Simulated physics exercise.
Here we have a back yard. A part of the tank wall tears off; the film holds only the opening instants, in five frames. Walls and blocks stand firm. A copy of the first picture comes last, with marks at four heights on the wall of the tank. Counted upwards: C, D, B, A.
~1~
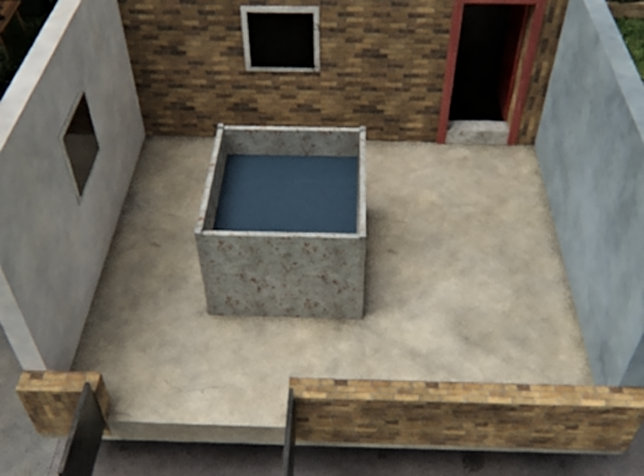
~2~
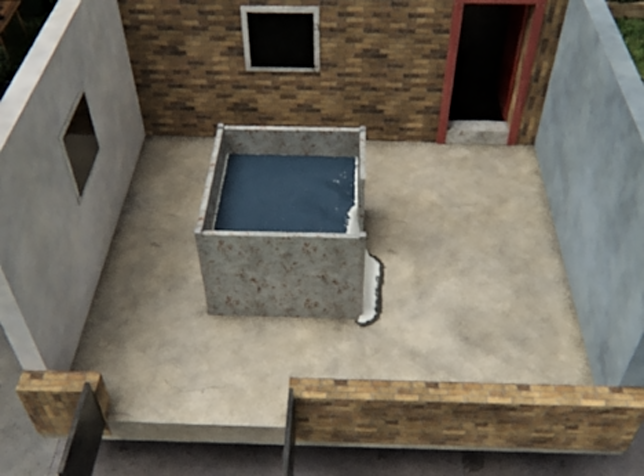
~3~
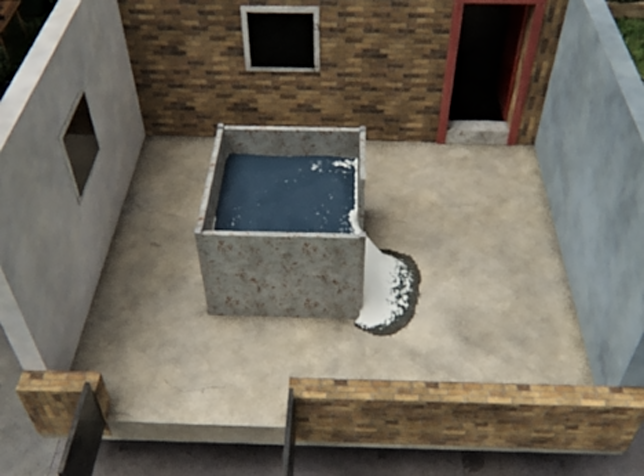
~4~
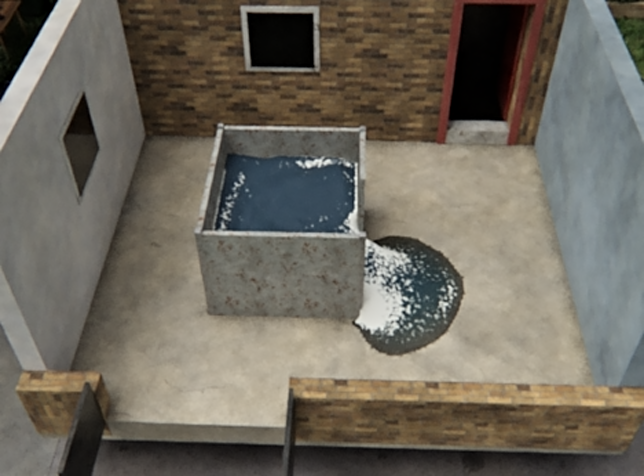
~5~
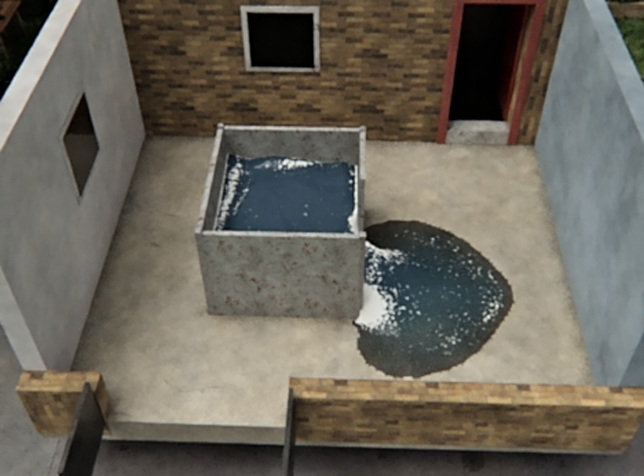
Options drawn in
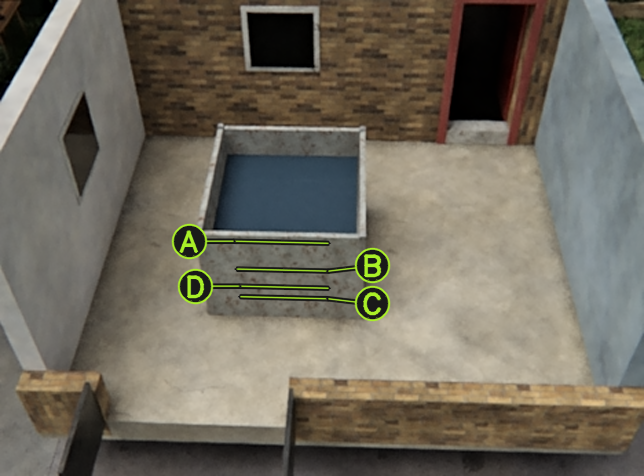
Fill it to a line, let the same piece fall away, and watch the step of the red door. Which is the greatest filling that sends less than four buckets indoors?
Line B.
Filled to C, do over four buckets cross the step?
No.
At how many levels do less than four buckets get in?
Three of the four.
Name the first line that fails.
Here it is line A.
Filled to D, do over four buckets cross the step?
No.
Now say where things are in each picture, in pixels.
Water in the tank at rest, its middle at (288, 203); foot of the red doorway at (476, 144); open gate at (194, 372), in the first frame.
Front seen at (368, 318), 1 % of the ground wet, in the second frame.
Front seen at (406, 262), 3 % of the ground wet, in the third frame.
Front seen at (457, 282), 7 % of the ground wet, in the fourth frame.
Front seen at (505, 303), 14 % of the ground wet, in the fifth frame.
On the marked copy, A at (280, 242); B at (282, 270); C at (284, 297); D at (283, 287); from the bottom up C, D, B, A.
With A, about 11 bucketfuls get in.
With B, a splash gets over, under a bucket.
With C, nothing gets over.
With D, nothing gets over.
